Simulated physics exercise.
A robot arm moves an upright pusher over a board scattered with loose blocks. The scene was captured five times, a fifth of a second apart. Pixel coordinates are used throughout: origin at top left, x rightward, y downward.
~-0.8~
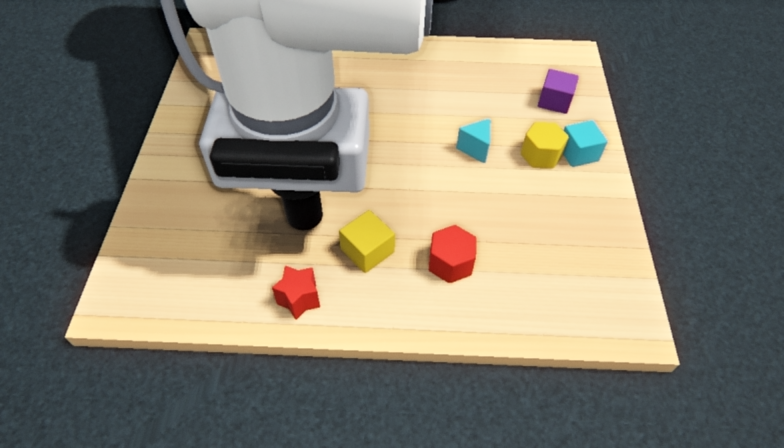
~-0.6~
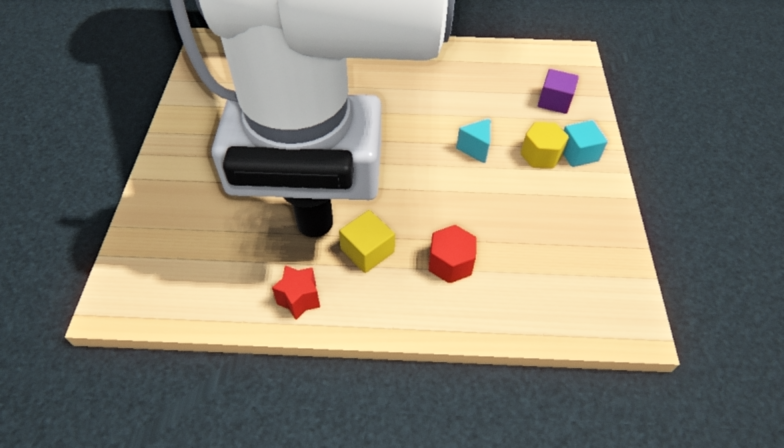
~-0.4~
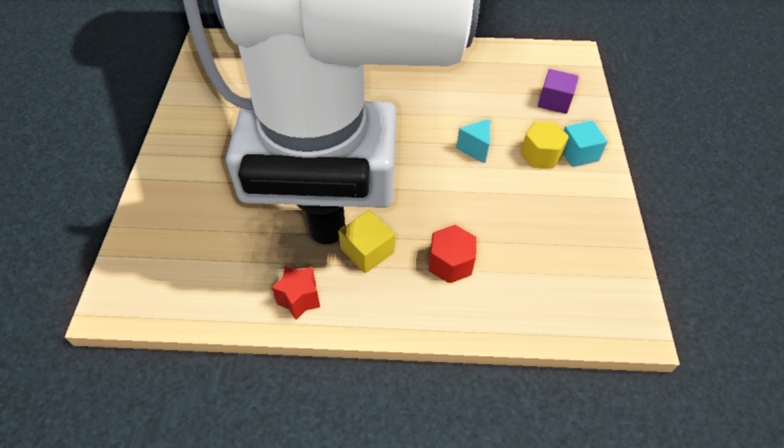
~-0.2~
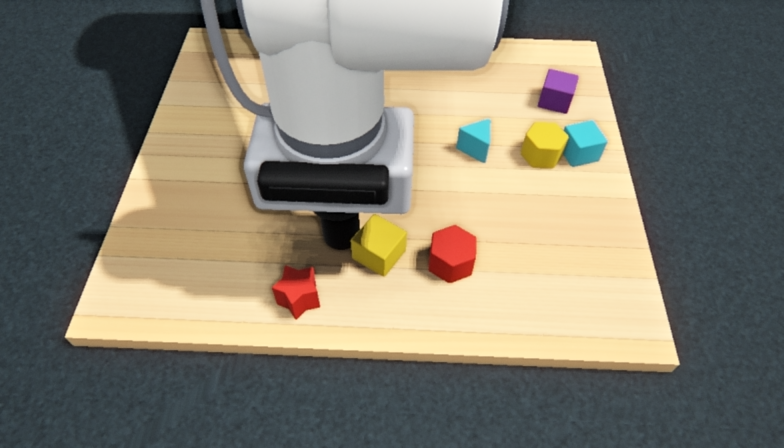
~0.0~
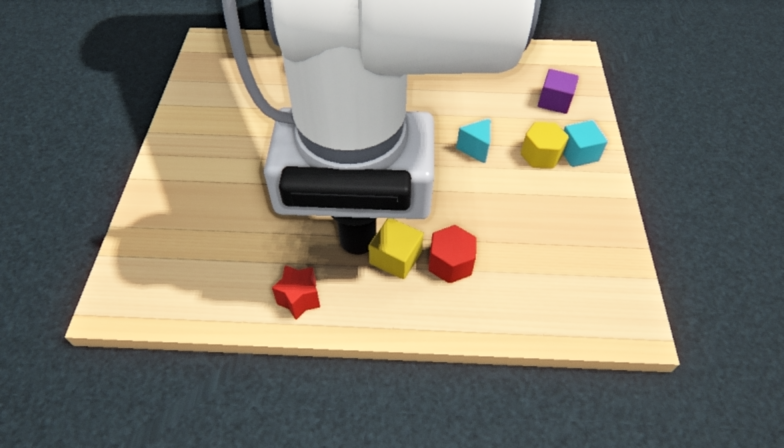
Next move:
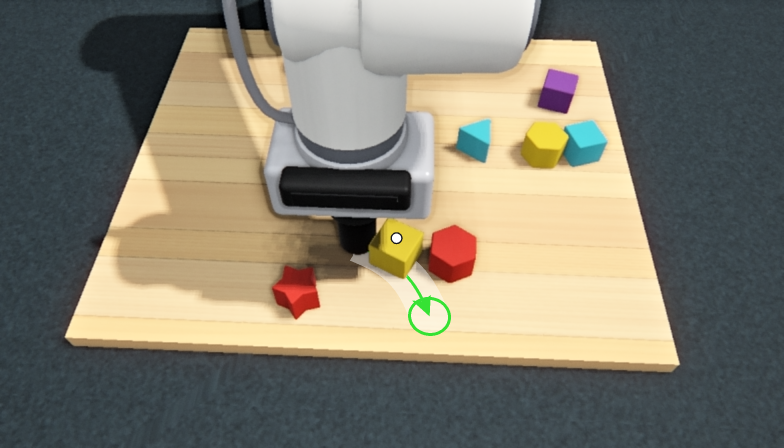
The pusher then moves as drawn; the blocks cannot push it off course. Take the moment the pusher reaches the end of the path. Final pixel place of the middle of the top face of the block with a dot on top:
The middle of its top is at (460, 264).
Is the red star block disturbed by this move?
The block you're asking about stays where it is.
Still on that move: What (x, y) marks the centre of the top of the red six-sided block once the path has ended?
At pixel (496, 244).
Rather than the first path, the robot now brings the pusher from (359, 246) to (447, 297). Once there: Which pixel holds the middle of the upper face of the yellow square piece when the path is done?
Expect it around (491, 268).
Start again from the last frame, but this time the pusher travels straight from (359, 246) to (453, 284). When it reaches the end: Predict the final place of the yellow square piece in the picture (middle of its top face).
(498, 262)
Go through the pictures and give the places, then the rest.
The first frame shows pusher tip (305, 216); block tops, red star block (296, 282); yellow square piece (367, 231); red six-sided block (454, 244).
The second frame shows pusher (315, 223); blocks unchanged.
The third frame shows pusher (328, 230); blocks unchanged.
The fourth frame shows pusher (342, 235); yellow square piece (379, 235).
The fifth frame shows pusher (358, 240); red star block (296, 282); yellow square piece (397, 238); red six-sided block (454, 244).
Path on the board, from (359, 246) via (390, 262) and (414, 285), ending at (430, 316); the dot is on the yellow square piece.
What follows on the original path. One third of the way, pusher (391, 255); yellow square piece (431, 247), turned 25° anticlockwise; red six-sided block (476, 245).
Two thirds of the way, pusher (415, 280); yellow square piece (458, 263), turned 50° anticlockwise; red six-sided block (495, 244), turned 25° anticlockwise.
At the end, pusher (430, 310); red star block in place; yellow square piece (460, 264), turned 50° anticlockwise; red six-sided block (496, 244), turned 30° anticlockwise.
